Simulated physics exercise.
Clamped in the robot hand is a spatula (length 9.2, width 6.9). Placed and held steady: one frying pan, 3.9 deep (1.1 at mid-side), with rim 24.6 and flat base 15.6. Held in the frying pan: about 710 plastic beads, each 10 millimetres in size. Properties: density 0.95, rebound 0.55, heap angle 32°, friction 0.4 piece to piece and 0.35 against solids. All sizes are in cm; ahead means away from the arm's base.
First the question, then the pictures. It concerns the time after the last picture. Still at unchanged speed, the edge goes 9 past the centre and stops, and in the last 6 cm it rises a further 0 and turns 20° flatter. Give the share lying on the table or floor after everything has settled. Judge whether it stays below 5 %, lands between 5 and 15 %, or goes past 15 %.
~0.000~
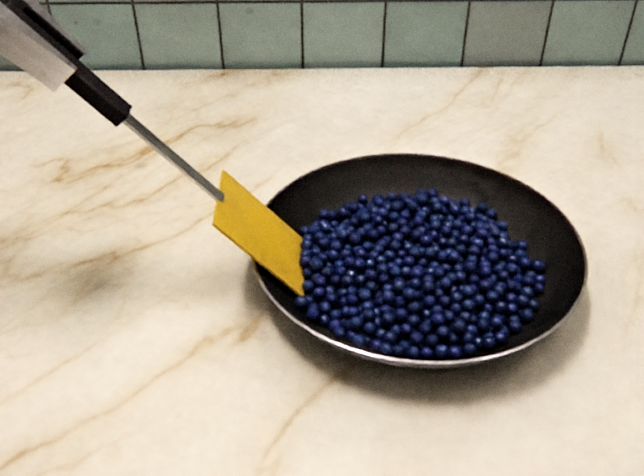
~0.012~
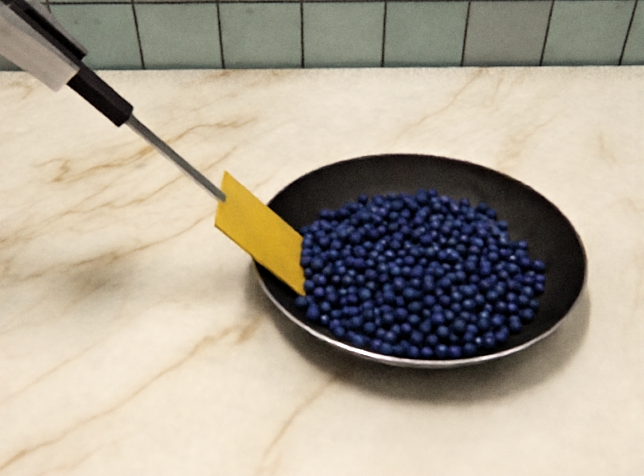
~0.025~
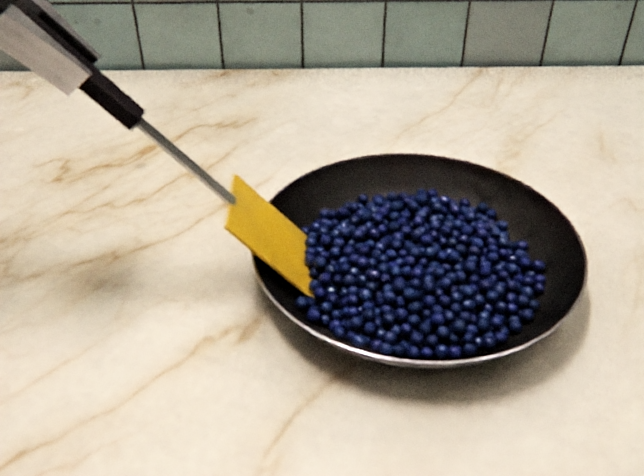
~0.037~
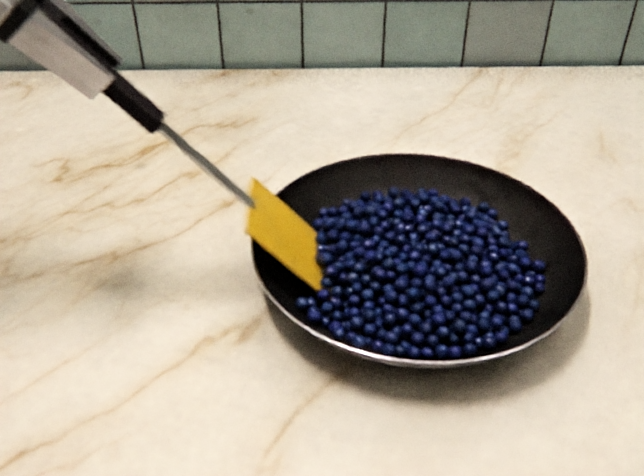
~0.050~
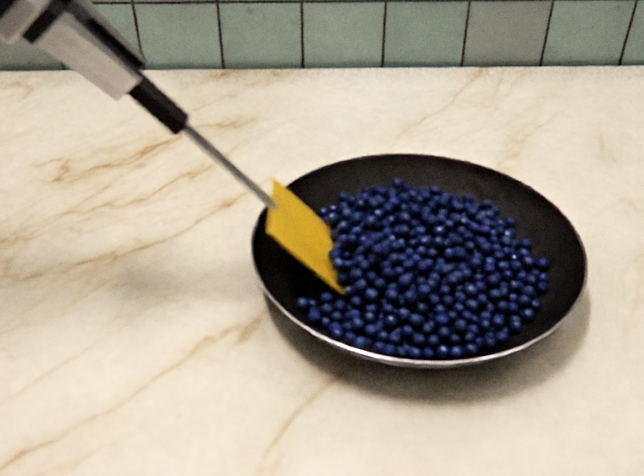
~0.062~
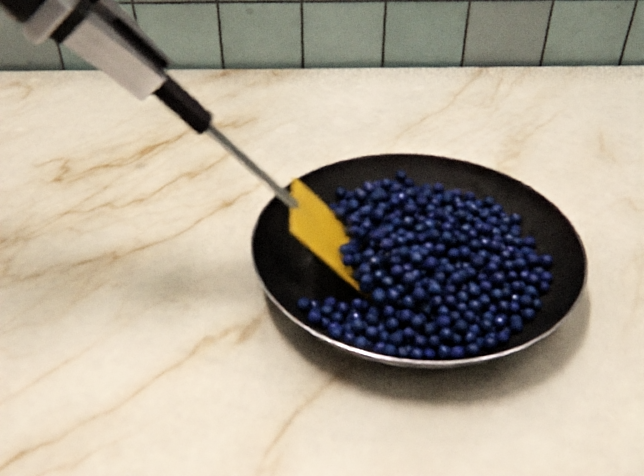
It goes past 15 %.
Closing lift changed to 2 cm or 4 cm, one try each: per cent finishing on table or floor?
Roughly 30 % and then 25 %.
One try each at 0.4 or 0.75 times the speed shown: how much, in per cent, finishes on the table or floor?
About 10 and 15 per cent.
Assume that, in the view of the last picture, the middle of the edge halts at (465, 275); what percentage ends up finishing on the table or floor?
Estimate: Approx. 0 %.
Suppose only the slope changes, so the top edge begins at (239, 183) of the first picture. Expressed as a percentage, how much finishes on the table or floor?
Roughly 30 percent ends on the table or floor.
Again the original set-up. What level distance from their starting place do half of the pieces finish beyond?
It works out to roughly 5 cm.
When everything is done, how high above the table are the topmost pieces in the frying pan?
Some 5.0 cm above the table.
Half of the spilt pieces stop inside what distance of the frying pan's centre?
Roughly 24 cm.
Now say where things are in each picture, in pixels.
In the first picture, the spatula top edge at (218, 196), sloping 49°; upper third of the load around (414, 257), from x 300 to 540, top at y 195; 708 in the frying pan.
In the second picture, the spatula top edge at (220, 196), sloping 49°; upper third of the load around (414, 257), from x 300 to 540, top at y 195.
In the third picture, the spatula top edge at (230, 199), sloping 49°; upper third of the load around (410, 257), from x 300 to 540, top at y 195.
In the fourth picture, the spatula top edge at (249, 202), sloping 49°; upper third of the load around (407, 253), from x 300 to 540, top at y 190.
In the fifth picture, the spatula top edge at (271, 203), sloping 49°; upper third of the load around (408, 247), from x 305 to 545, top at y 185.
In the sixth picture, the spatula top edge at (293, 203), sloping 49°; upper third of the load around (410, 244), from x 305 to 545, top at y 175; 708 in the frying pan.
After 0.09 s, sloping 49°, highest piece 7 above the table; 708 in the frying pan.
After 0.12 s, sloping 44°, highest piece 8 above the table; 708 in the frying pan.
After 0.34 s, sloping 29°, highest piece 7 above the table; 554 in the frying pan, 140 on the table or floor, 14 on the blade or in flight.
After 1.39 s, sloping 29°, highest piece 5 above the table; 552 in the frying pan, 156 on the table or floor.
In the end, 552 in the frying pan, 156 on the table or floor. That is 22 % on the table or floor.
